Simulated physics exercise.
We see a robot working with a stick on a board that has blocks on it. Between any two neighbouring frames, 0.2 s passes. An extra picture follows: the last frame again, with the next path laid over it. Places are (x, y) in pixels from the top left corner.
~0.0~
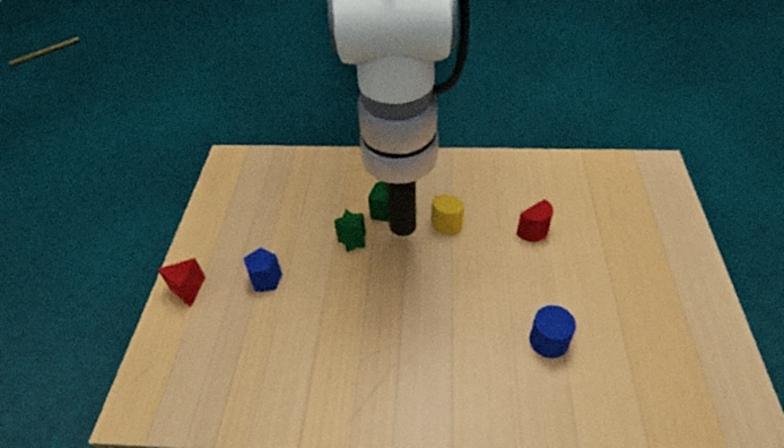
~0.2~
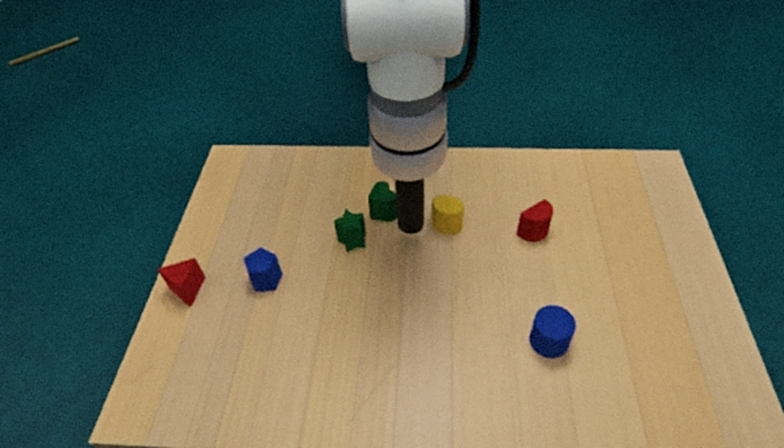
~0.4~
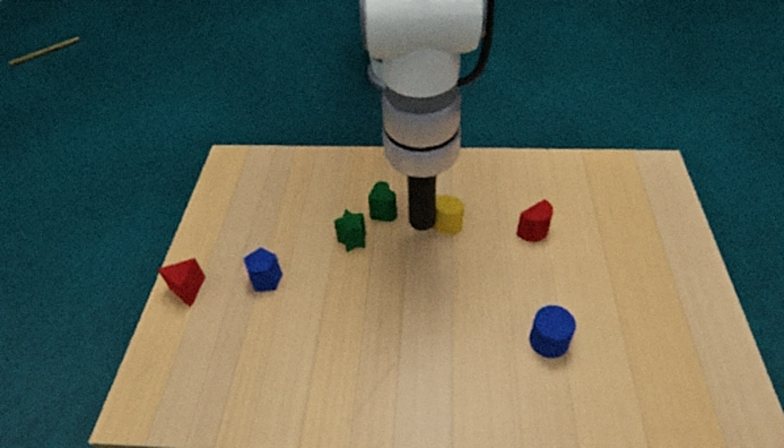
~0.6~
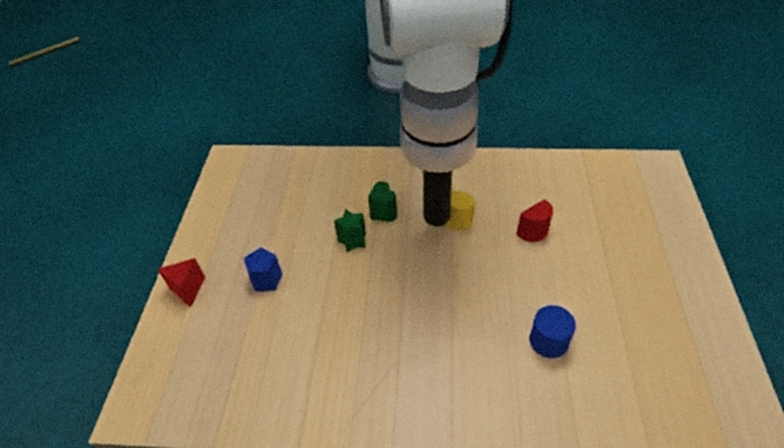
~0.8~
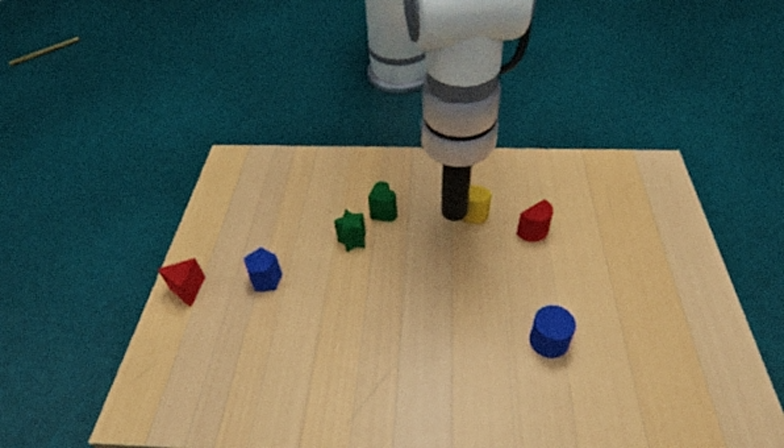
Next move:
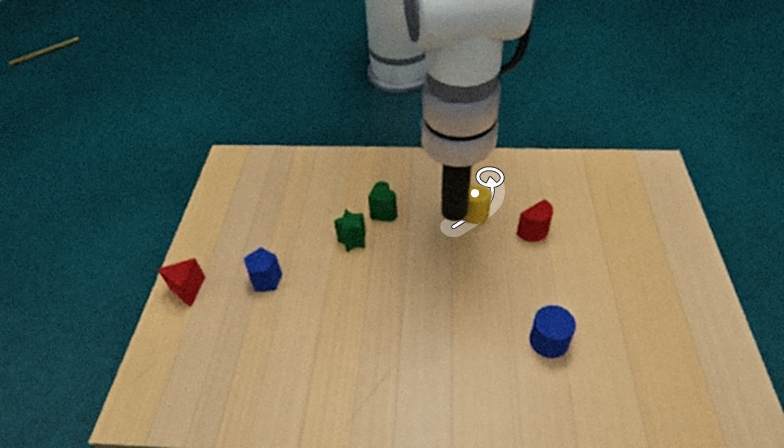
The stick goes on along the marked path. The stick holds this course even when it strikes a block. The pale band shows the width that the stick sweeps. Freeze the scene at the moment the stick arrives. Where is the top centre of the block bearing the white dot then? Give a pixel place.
The answer is (519, 164).
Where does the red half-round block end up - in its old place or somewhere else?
That block remains where it is.
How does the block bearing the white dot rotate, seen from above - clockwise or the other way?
It twists with the clock when seen from above.
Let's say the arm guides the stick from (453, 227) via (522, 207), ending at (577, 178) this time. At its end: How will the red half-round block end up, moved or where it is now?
It keeps its position.
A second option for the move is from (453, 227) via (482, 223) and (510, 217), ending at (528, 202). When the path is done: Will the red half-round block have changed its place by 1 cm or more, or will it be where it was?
Left in place.
The line goes from (453, 227) by way of (475, 213) and (491, 197) to (490, 177); the dot is on the yellow oval block.
The first path, step by step. One third of the way, stick at (478, 198); yellow oval block at (500, 181).
Two thirds of the way, stick at (493, 182); yellow oval block at (518, 170), turned 45° clockwise.
At the end, stick at (492, 162); yellow oval block at (519, 164), turned 90° clockwise; red half-round block unmoved.
